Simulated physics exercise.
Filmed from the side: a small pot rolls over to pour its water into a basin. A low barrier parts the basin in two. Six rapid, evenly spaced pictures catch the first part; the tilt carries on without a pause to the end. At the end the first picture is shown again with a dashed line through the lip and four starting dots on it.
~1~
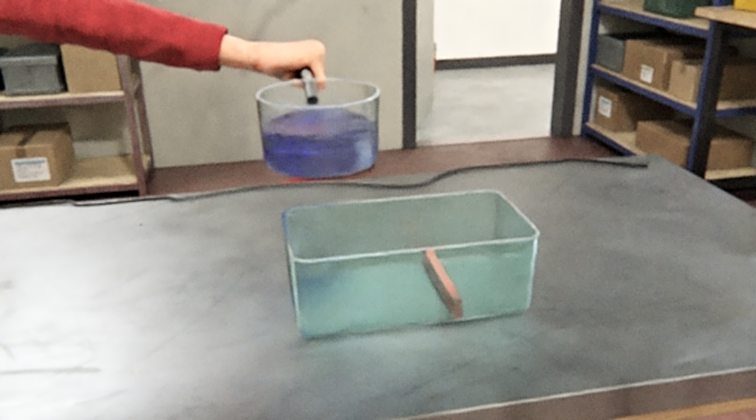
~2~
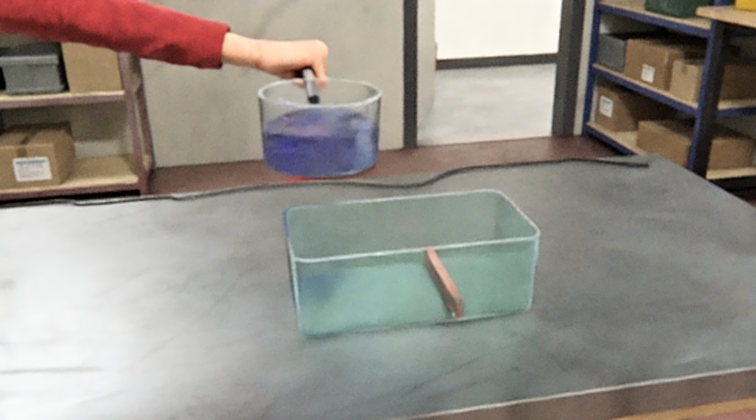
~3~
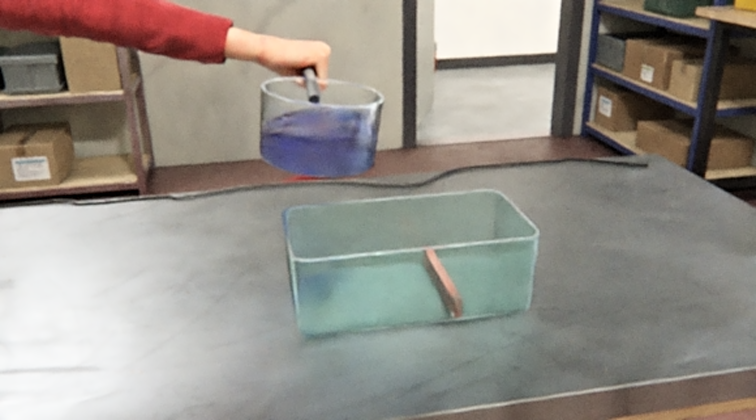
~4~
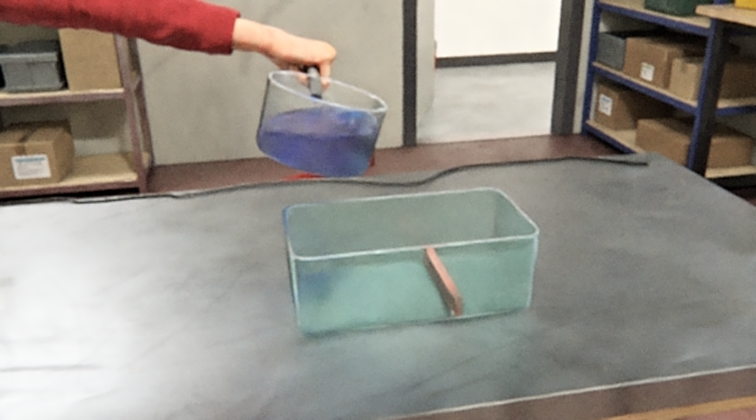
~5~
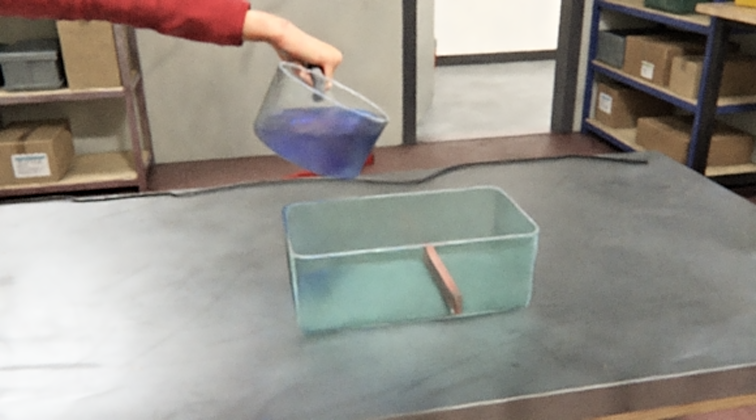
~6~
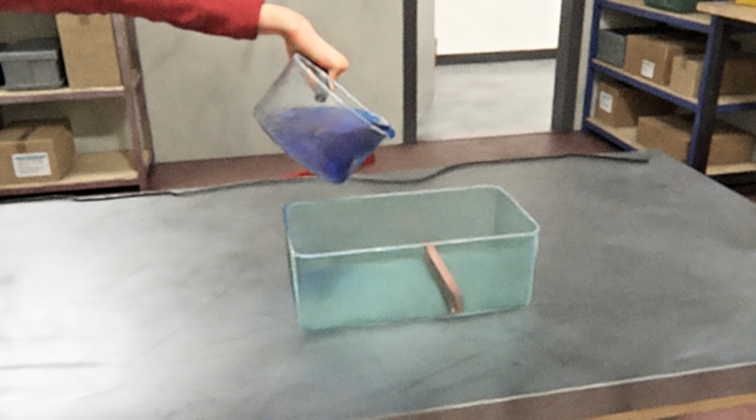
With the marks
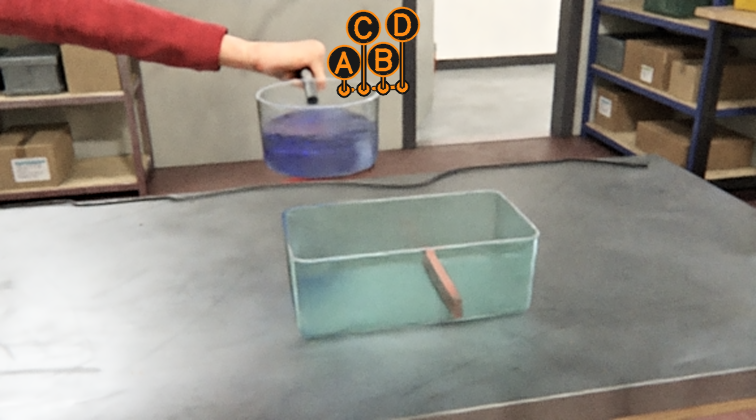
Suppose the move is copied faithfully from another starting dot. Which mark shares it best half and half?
Take D.
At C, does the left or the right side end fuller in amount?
More ends on the left.
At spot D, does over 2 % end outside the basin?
No.
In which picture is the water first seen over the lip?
In picture 6.
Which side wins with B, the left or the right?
More ends on the left.
On the marked copy, A at (344, 90); B at (383, 87); C at (363, 89); D at (402, 86).
With A, about 87 % ends left of the wall and 12 % right of it.
With B, about 70 % ends left of the wall and 29 % right of it.
With C, about 88 % ends left of the wall and 10 % right of it.
With D, about 48 % ends left of the wall and 51 % right of it.
